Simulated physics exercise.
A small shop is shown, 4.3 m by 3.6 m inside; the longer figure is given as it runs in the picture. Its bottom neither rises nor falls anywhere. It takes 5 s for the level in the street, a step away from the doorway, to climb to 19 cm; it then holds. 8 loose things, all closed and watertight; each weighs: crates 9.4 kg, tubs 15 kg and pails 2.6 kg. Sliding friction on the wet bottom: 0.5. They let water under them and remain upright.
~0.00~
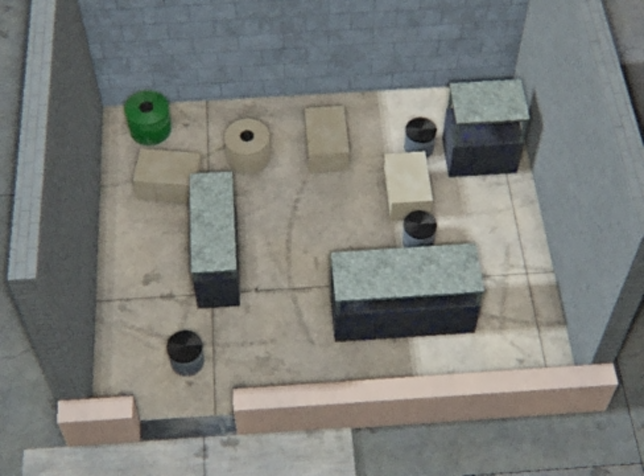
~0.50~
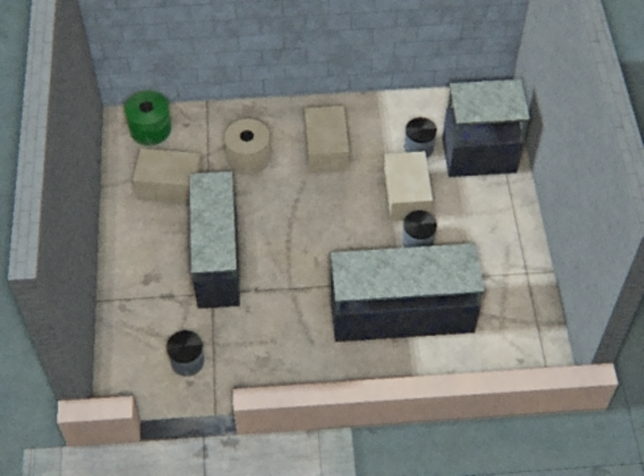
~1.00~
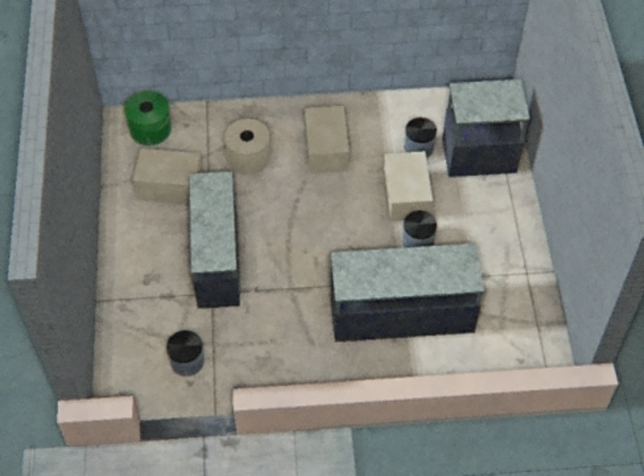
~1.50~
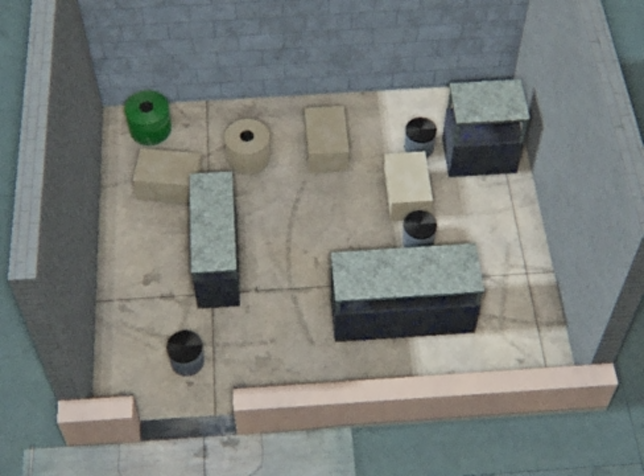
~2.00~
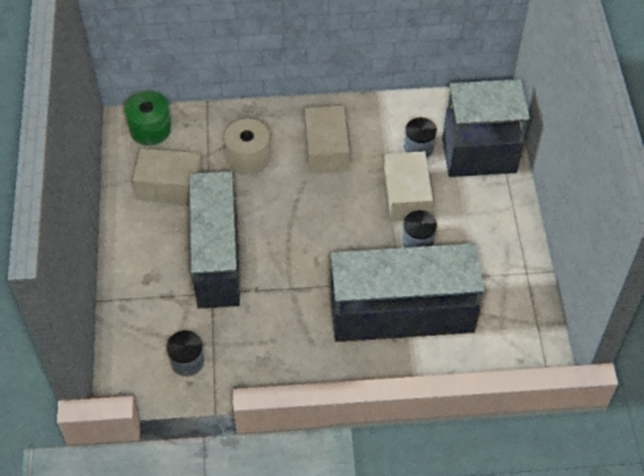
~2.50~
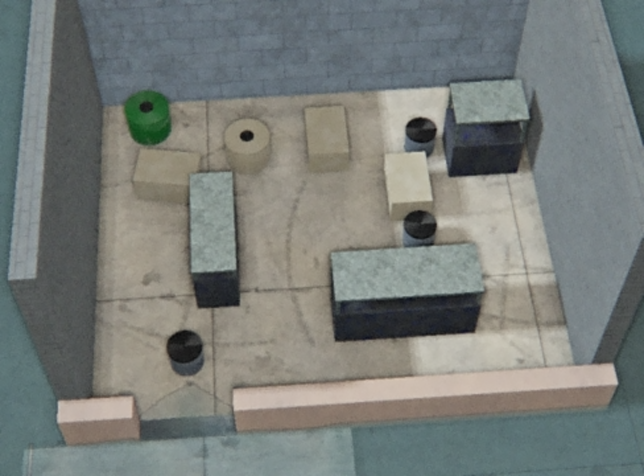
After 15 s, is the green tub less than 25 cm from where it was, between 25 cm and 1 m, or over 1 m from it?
It ends up well off.
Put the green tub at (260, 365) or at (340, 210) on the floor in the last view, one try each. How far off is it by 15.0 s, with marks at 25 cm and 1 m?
Try one: Negligible displacement; try two: Negligible displacement.
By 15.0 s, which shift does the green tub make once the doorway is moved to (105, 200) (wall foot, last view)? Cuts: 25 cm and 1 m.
The green tub remains where it was.
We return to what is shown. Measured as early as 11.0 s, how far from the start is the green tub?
It has shifted about 200 cm.
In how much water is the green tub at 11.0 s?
Roughly 7 cm deep.
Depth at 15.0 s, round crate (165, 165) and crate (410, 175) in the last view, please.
Roughly 10 and 9 cm.
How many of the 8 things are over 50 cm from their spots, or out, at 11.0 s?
By then 4.
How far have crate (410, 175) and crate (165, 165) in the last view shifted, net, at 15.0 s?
In turn: 80 cm, 350 cm.
After 3.5 s the green tub is near (146, 107), 0.0 m from its start, aground; 0 afloat.
After 6.8 s the green tub is near (147, 107), 0.0 m from its start, aground; 1 afloat.
After 11.0 s the green tub is near (333, 96), 1.9 m from its start, aground; 4 afloat.
After 15.0 s the green tub is near (376, 135), 2.3 m from its start, aground; 6 afloat.
